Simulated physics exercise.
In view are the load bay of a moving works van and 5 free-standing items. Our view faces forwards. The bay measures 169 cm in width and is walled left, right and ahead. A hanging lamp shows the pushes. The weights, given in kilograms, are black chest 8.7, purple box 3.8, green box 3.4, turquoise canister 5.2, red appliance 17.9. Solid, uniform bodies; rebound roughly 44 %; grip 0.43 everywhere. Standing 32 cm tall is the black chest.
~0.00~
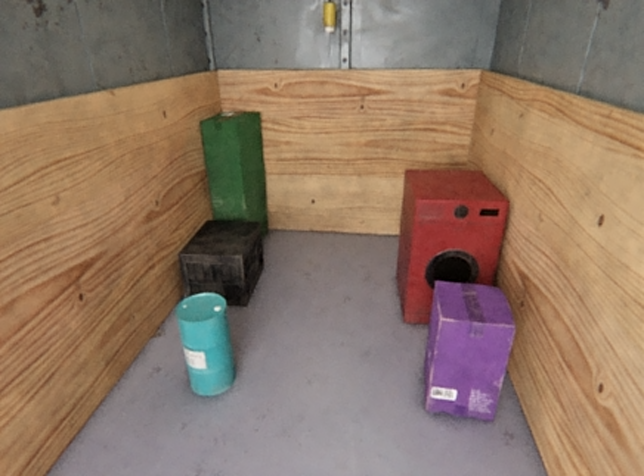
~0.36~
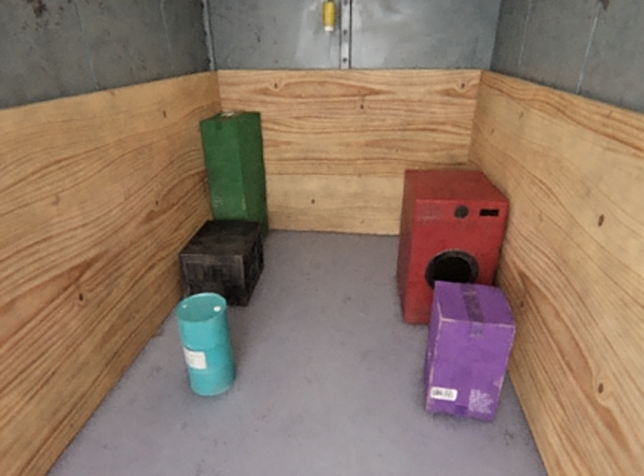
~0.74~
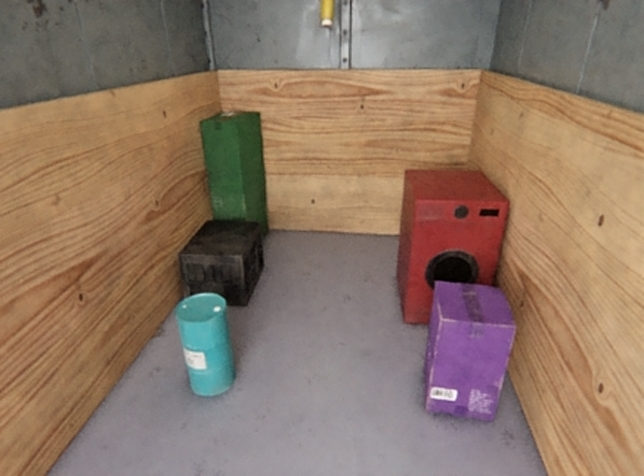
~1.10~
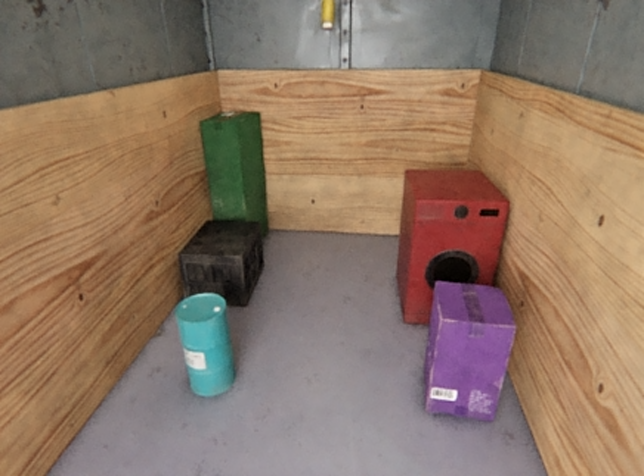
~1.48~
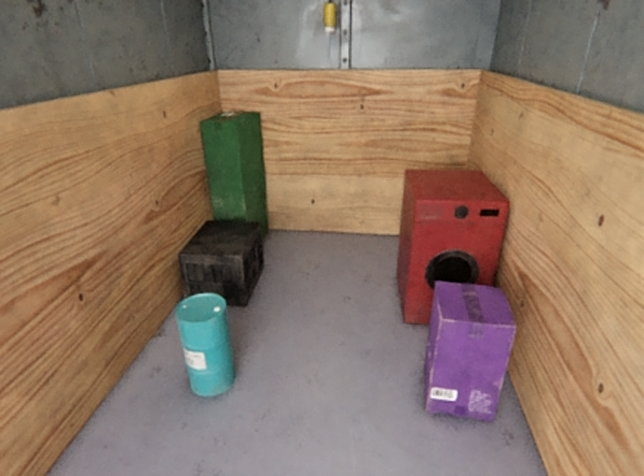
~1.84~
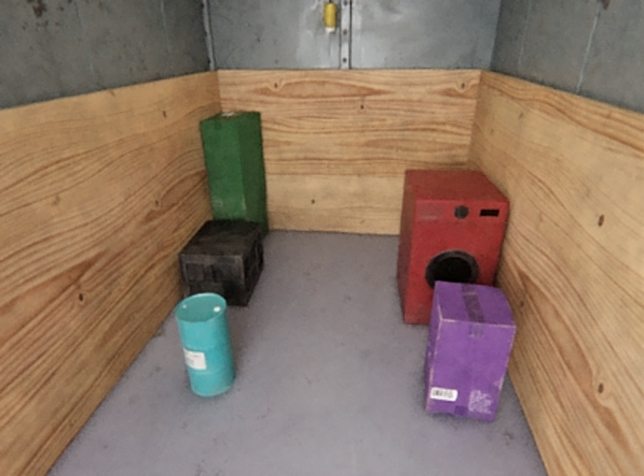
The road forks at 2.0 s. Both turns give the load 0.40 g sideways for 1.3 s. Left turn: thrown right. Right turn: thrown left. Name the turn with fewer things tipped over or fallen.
Bear right.
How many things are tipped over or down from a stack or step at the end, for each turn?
If it goes left, 1; if it goes right, 0.
Turning left. At 2.74 s, push 0.40 g right; green box leaning 22°.
After 3.04 s, push 0.40 g right; green box on its side.
After 3.34 s, no push; green box on its side.
At rest (4.1 s), tipped over in the load bay, green box; the other 4 in place, give or take 15 cm. Seen from the same camera at the end, black chest near (227, 261), purple box near (466, 350).
Turning right instead, nothing is lost, 0 of 5 in all.
